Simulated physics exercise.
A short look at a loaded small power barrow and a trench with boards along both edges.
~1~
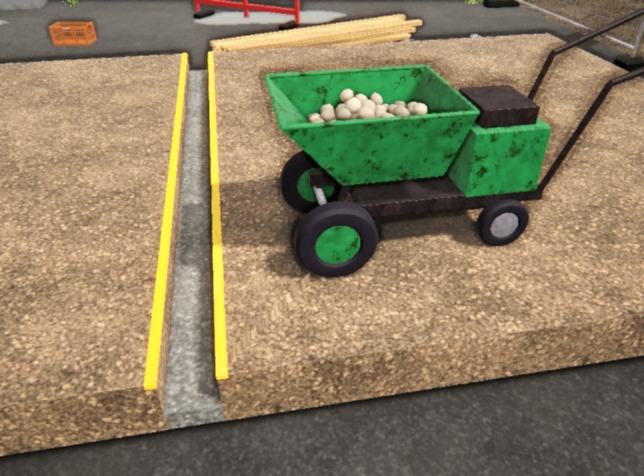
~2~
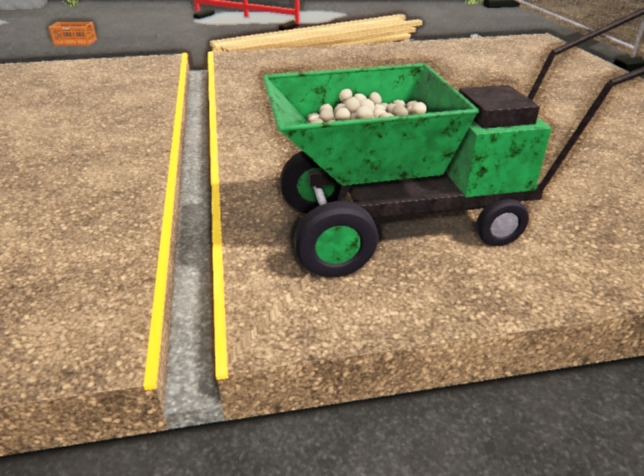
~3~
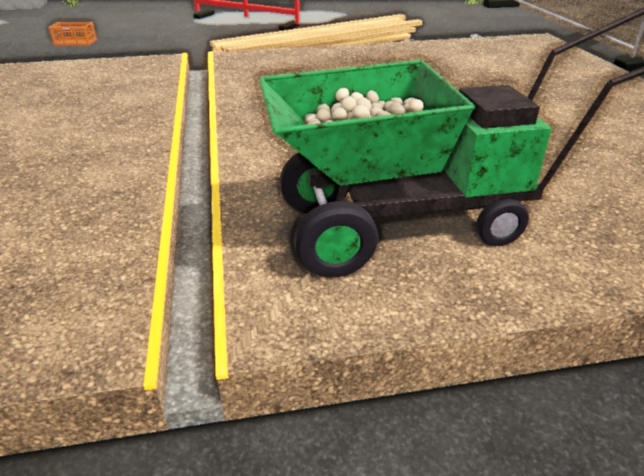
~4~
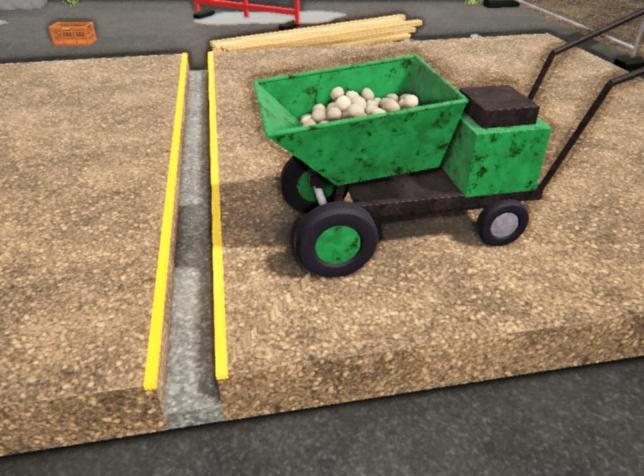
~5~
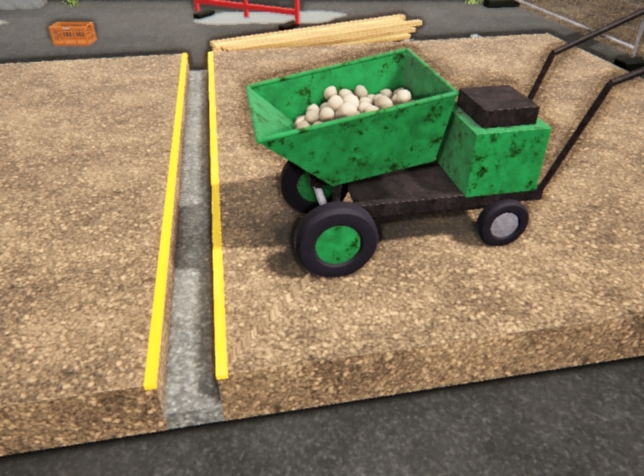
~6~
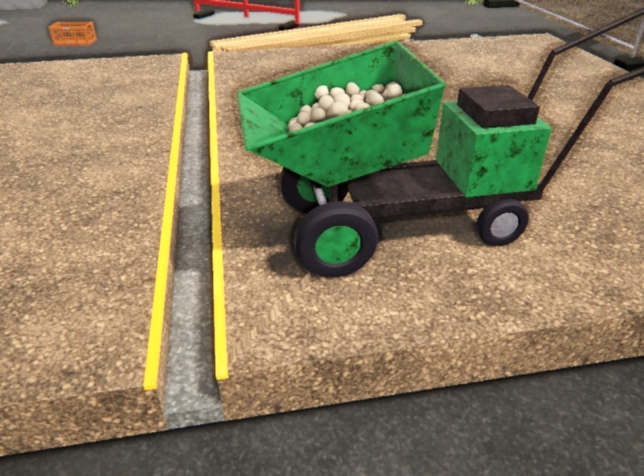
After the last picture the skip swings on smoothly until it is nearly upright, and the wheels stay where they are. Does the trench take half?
The trench ends with over half of it.
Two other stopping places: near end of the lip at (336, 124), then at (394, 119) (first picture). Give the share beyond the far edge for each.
About 0 and 0 per cent.
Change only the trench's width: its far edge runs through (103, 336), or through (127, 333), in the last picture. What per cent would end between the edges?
Near 100 % and 100 %.
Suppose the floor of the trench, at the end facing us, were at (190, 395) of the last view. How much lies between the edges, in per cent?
Close to 50 per cent.
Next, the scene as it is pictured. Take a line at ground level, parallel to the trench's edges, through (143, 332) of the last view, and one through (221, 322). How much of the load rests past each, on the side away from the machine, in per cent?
About 20 and 100 per cent.
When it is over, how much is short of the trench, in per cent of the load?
Some 0 per cent.
Soon after the last picture, skip tipped steeply; all in the skip.
A little later, skip tipped right over; most in the skip; a small part in or heaped over the trench; a stray few beyond it; a stray few falling.
Later still, skip tipped right over; a small part in the skip; most in or heaped over the trench; about a quarter beyond it.
At rest, skip tipped right over; a stray few in the skip; most in or heaped over the trench; about a quarter beyond it.
